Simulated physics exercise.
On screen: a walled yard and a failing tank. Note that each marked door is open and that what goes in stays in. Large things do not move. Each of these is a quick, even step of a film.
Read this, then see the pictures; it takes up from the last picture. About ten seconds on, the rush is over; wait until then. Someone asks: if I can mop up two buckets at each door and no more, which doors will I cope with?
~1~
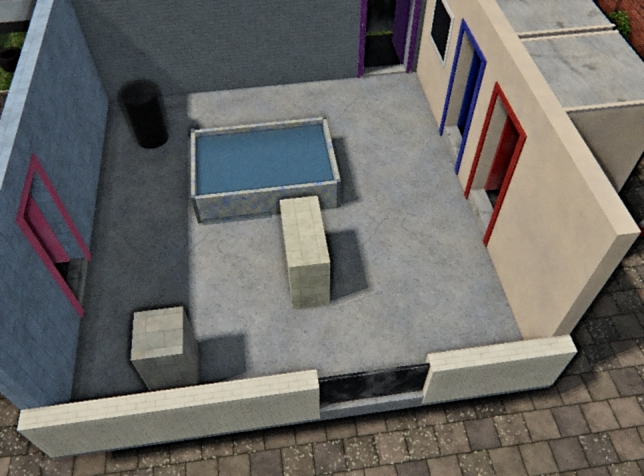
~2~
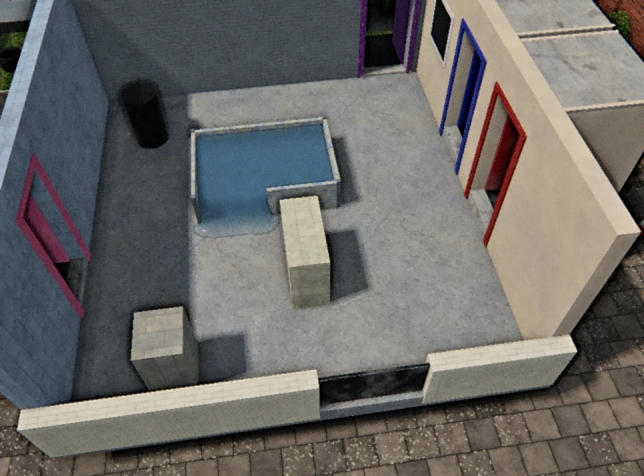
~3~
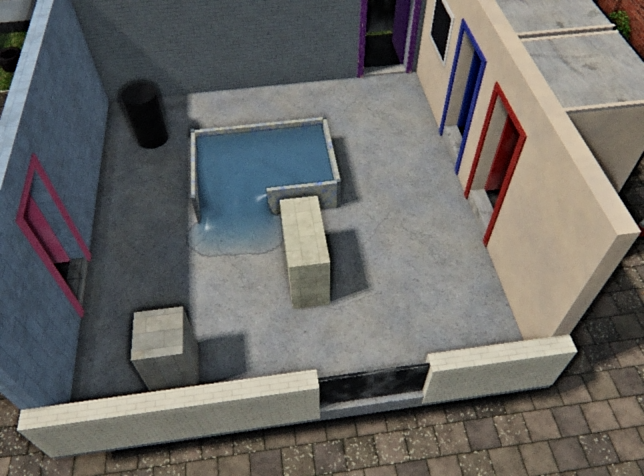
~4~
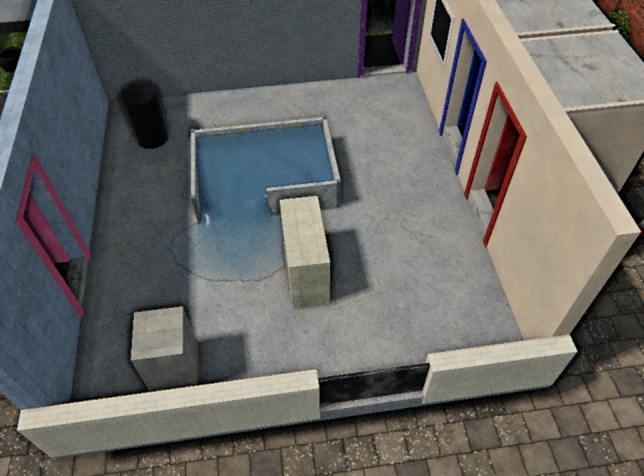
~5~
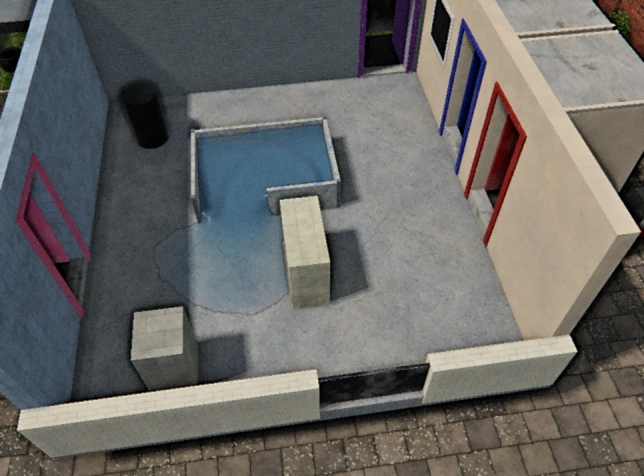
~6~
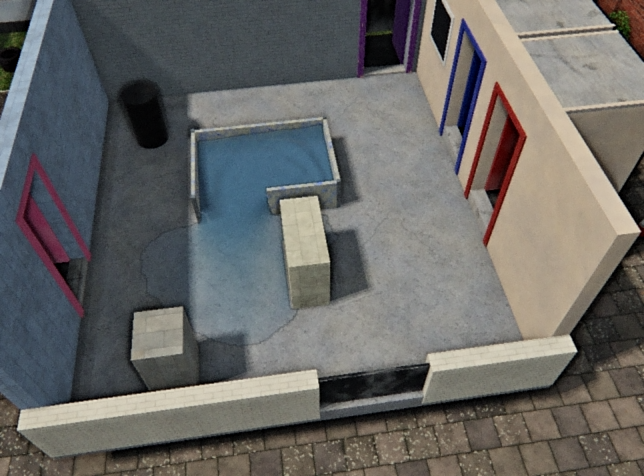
As I see it, the pink door stays within two buckets of inflow. The purple door stays within two buckets of inflow. The red door stays within two buckets of inflow. The blue door stays within two buckets of inflow.
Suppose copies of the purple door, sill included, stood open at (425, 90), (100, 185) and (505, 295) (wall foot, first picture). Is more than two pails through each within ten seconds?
In the listed order: Stays within it, stays within it, tops the limit.
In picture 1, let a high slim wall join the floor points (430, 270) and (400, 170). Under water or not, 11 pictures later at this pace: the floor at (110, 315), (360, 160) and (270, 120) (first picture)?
Taking the points in turn, they are inundated, high and dry and high and dry.
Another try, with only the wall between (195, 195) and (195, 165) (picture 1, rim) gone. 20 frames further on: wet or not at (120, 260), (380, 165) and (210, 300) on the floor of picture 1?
Taking the spots in turn: Swamped, untouched and untouched.
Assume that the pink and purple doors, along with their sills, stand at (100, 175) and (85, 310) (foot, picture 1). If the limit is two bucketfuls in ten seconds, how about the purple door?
Answer: Purple is flooded.
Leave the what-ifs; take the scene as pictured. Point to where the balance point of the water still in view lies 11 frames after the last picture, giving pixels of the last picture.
My pick is pixel (241, 244).
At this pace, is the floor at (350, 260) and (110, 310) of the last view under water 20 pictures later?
First spot spared, second spot soaked.
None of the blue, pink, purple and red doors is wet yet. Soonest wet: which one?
Call: The pink one.
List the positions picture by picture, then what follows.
Still water in the water tank at (263, 159), in the first frame.
Water pours out at (234, 209) and has run to (274, 223), in the second frame.
Water pours out at (235, 210) and has run to (273, 244), in the third frame.
Water pours out at (235, 210) and has run to (264, 273), in the fourth frame.
Water pours out at (235, 211) and has run to (256, 308), in the fifth frame.
The front is at (258, 337), out from the gap at (235, 210), in the sixth frame.
A moment on, water covers 20 % of the floor; the pink door not reached, the purple door not reached, the red door not reached, the blue door not reached.
Next, water covers 25 % of the floor; the pink door wet at the sill, nothing in, the purple door not reached, the red door not reached, the blue door not reached.
Then, water covers 35 % of the floor; the pink door wet at the sill, nothing in, the purple door not reached, the red door not reached, the blue door not reached.
Later, water covers 60 % of the floor; the pink door wet at the sill, nothing in, the purple door not reached, the red door wet at the sill, nothing in, the blue door wet at the sill, nothing in.
In the end, water covers 95 % of the floor; the pink door wet at the sill, nothing in, the purple door wet at the sill, nothing in, the red door wet at the sill, nothing in, the blue door wet at the sill, nothing in.
